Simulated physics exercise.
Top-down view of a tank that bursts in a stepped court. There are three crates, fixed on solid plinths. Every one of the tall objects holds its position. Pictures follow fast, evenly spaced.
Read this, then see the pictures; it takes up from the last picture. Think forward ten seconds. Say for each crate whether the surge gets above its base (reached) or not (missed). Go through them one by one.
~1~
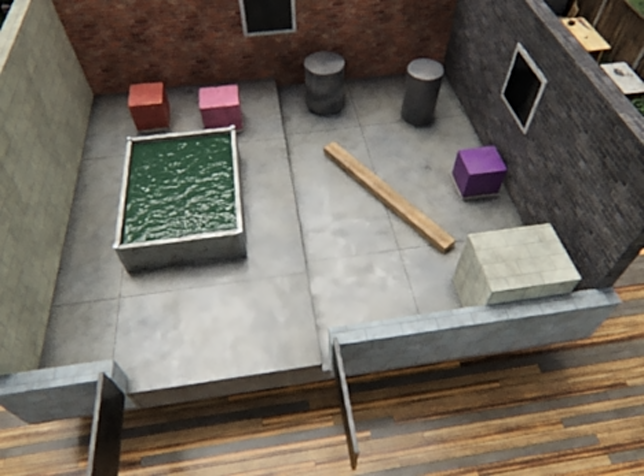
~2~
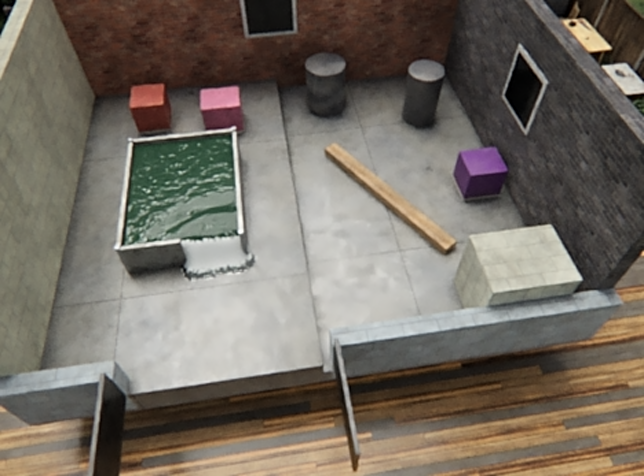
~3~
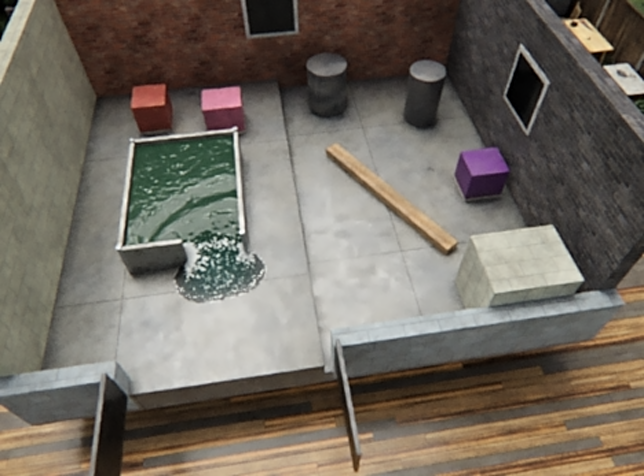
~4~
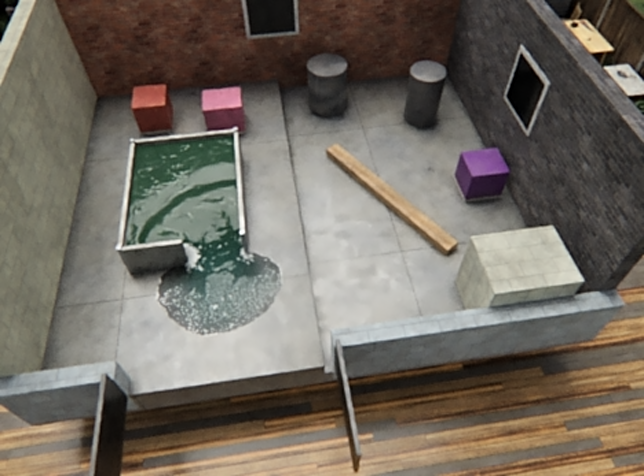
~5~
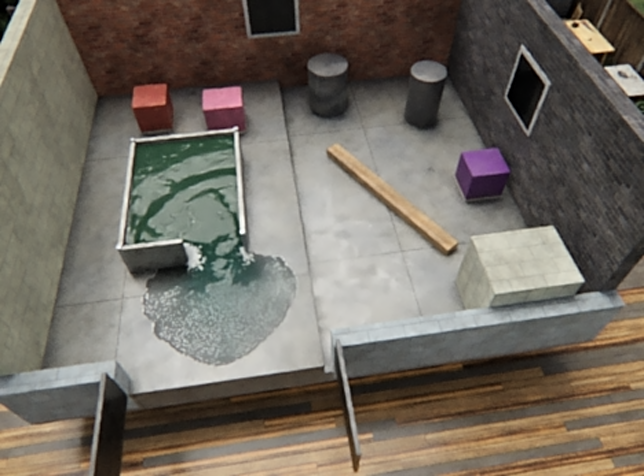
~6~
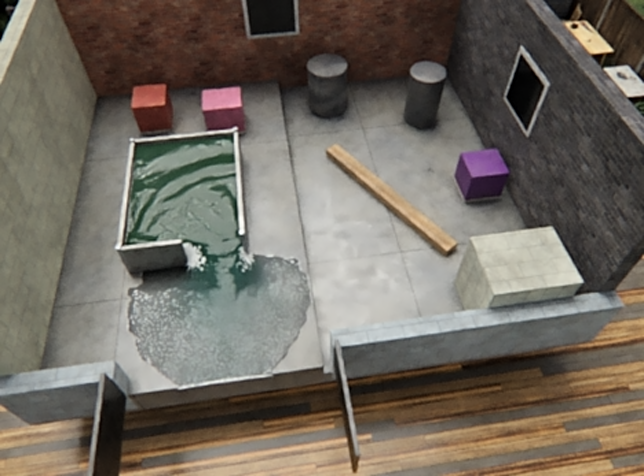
In order: Pink crate: Safe; purple crate: Safe; red crate: Safe.
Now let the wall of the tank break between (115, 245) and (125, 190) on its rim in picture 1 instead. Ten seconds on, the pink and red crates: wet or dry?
The pink crate is reached; the red crate is reached.
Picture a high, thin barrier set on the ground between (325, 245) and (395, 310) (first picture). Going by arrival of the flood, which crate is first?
It's the one in purple.
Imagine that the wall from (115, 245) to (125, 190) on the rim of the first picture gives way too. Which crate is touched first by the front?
The red-painted one.
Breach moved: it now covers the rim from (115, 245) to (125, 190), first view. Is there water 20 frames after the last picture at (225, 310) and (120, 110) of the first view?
In the order asked: Swamped and swamped.
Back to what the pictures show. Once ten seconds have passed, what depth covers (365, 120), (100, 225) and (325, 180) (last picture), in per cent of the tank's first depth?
0, 2, 6 %.
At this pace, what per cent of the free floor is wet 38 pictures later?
Around 25 percent of it.
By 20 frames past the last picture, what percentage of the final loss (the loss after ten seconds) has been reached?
Close to 55 out of every hundred.
A moment on, water covers 10 % of the floor; the pink crate not reached, the purple crate not reached, the red crate not reached.
Next, water covers 15 % of the floor; the pink crate not reached, the purple crate not reached, the red crate not reached.
Then, water covers 20 % of the floor; the pink crate not reached, the purple crate not reached, the red crate not reached.
Later, water covers 25 % of the floor; the pink crate not reached, the purple crate not reached, the red crate not reached.
In the end, water covers 35 % of the floor; the pink crate stayed above the water, the purple crate stayed above the water, the red crate stayed above the water.
